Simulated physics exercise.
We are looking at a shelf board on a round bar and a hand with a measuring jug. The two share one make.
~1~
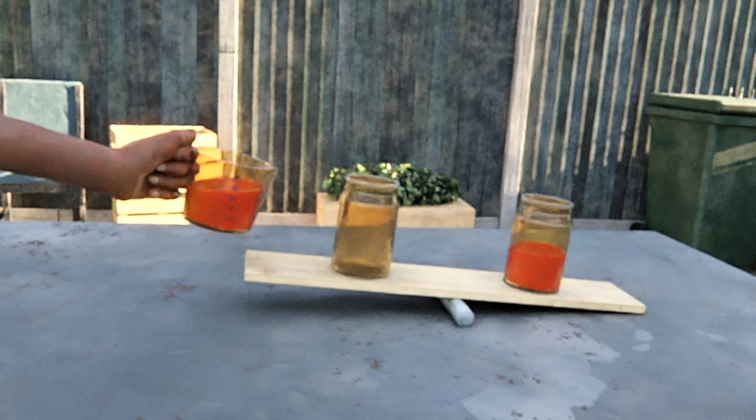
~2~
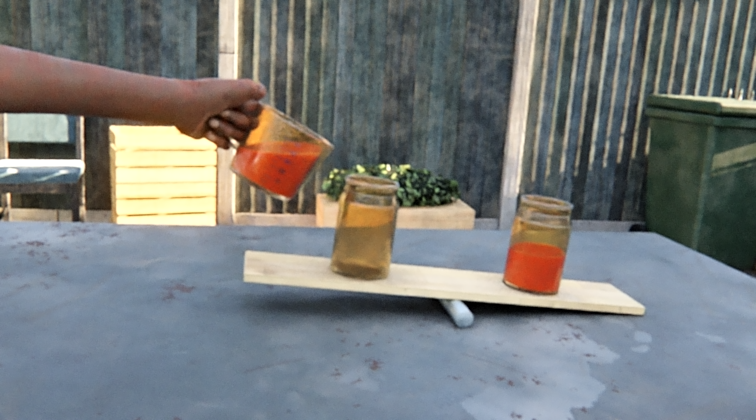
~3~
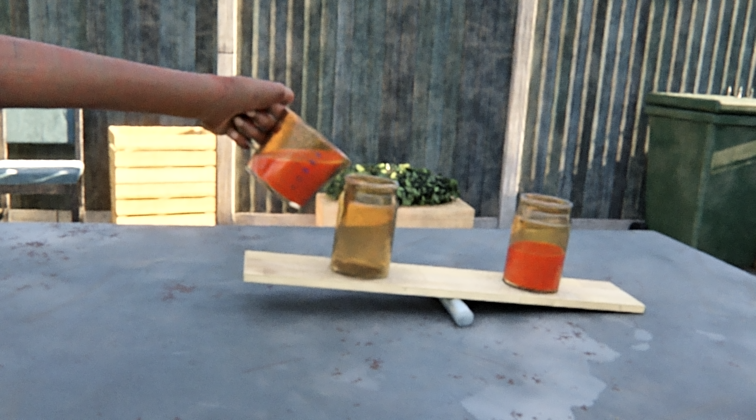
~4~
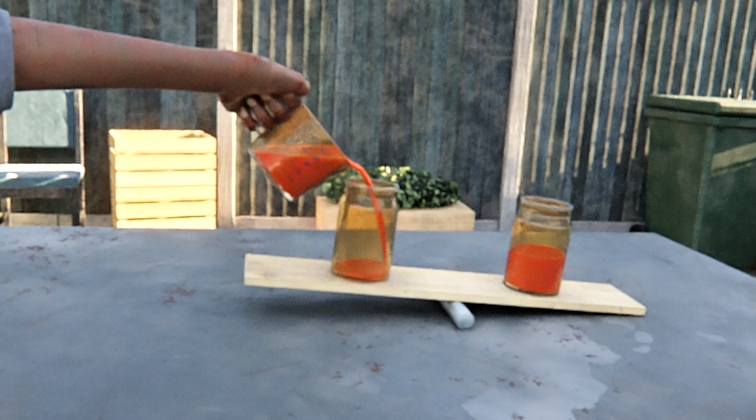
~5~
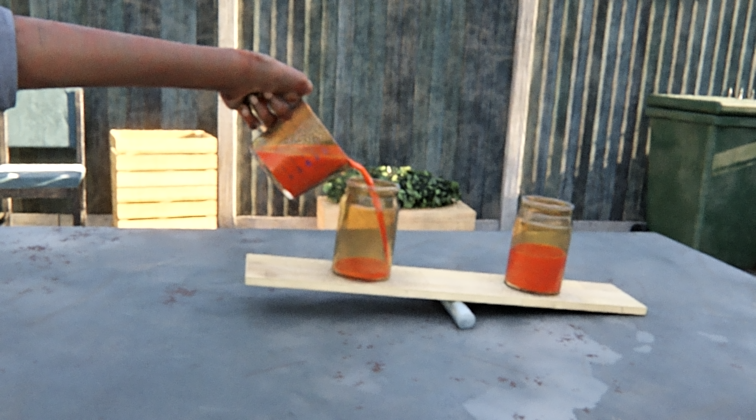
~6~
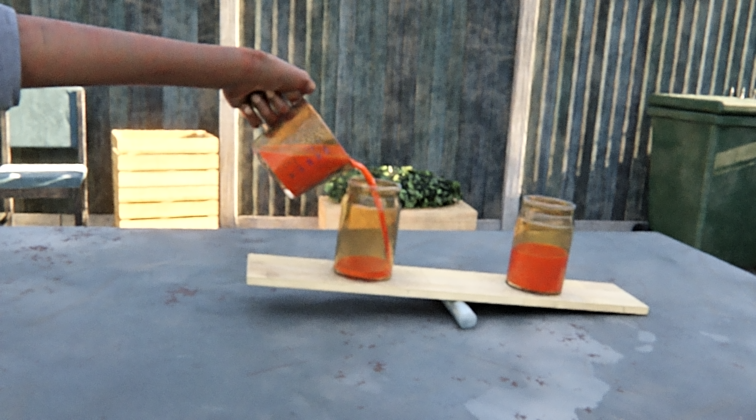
At first, a hand carries a jug of red liquid toward an empty jar on the raised left side of a tilted board, with a partly filled jar on the lower right. The hand tips the jug and pours a thin stream into the left jar, covering its bottom, while the board barely moves.
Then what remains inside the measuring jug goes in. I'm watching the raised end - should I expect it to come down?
Yes, expect it to come down.
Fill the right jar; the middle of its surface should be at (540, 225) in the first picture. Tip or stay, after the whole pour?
I think it sits unmoved.
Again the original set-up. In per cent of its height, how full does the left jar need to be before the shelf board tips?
It comes to about 40 in a hundred.
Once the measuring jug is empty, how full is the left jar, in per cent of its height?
About 50 per cent of its height.
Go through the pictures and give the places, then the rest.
In the first picture, the measuring jug is on its way; measuring jug (225, 188) about half full; left jar (367, 223) empty, raised; right jar (540, 241) about a third full, on the low side.
In the second picture, the tomato juice nears the lip; round bar (463, 317); left jar (367, 224) empty.
In the third picture, the tomato juice nears the lip; measuring jug (296, 159) tipped 35° with all of its load; left jar (366, 224) empty.
In the fourth picture, pouring; round bar (463, 318); left jar nearly empty, surface at (360, 267); right jar about a third full, surface at (537, 251).
In the fifth picture, pouring; measuring jug (300, 150) tipped 50° with nearly all of its load; left jar (367, 227) nearly empty.
In the sixth picture, pouring; round bar (466, 318); left jar nearly empty, surface at (364, 264); right jar about a third full, surface at (540, 251).
A moment on, the left jar is about a quarter full; the shelf board leans as before.
Further on, the left jar is about half full; the shelf board has swung over, and that end is down.
When it is over, the left jar is about half full; the shelf board has swung over, and that end is down.
